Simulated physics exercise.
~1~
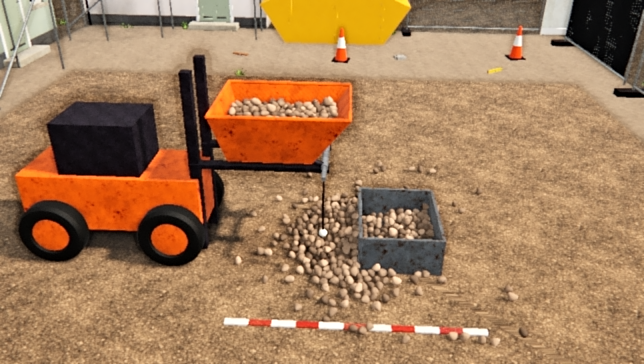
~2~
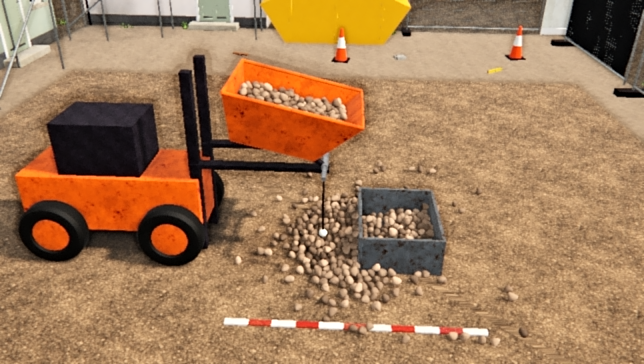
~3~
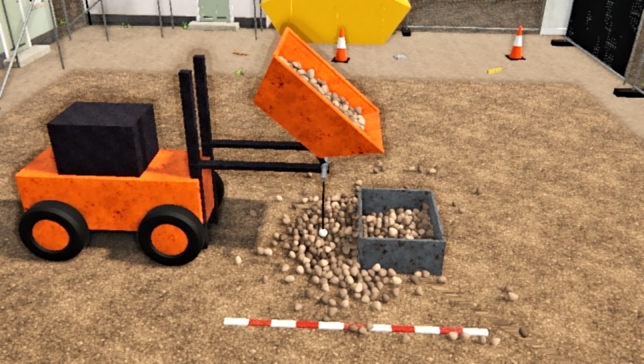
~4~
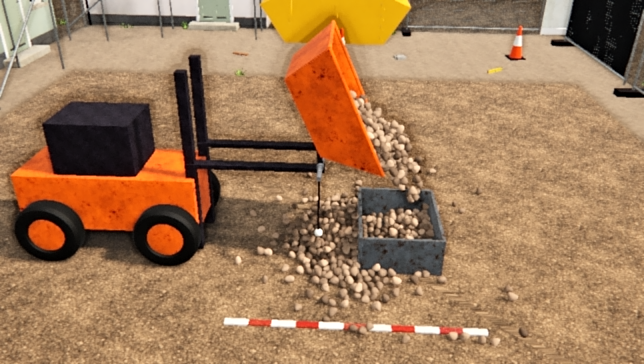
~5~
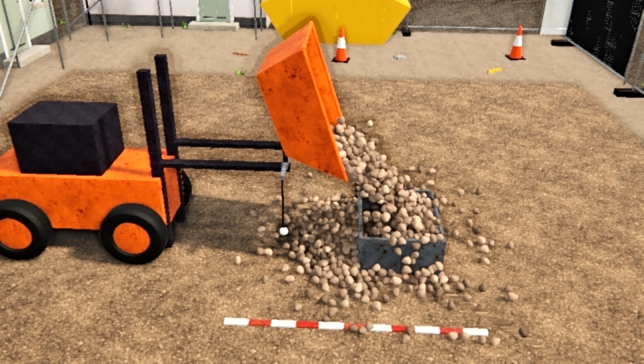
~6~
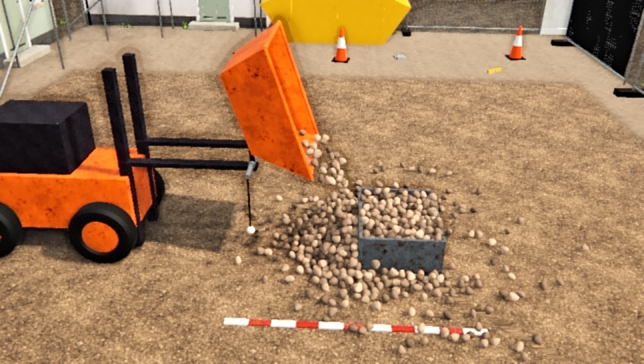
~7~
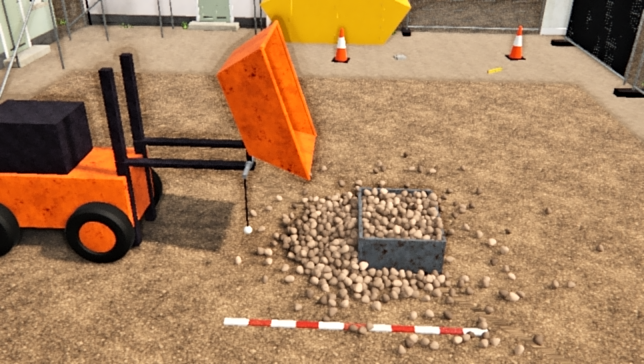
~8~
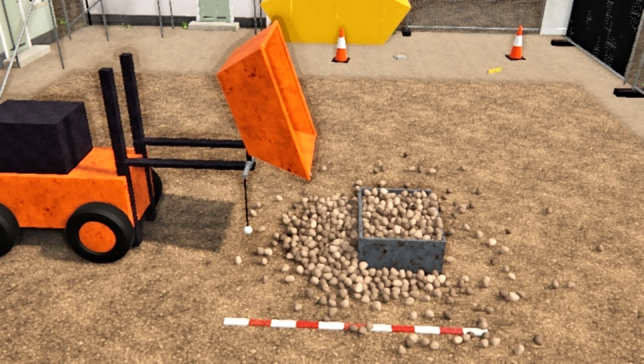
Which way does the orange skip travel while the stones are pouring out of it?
The skip moves to the left as the forklift backs away from the bin.
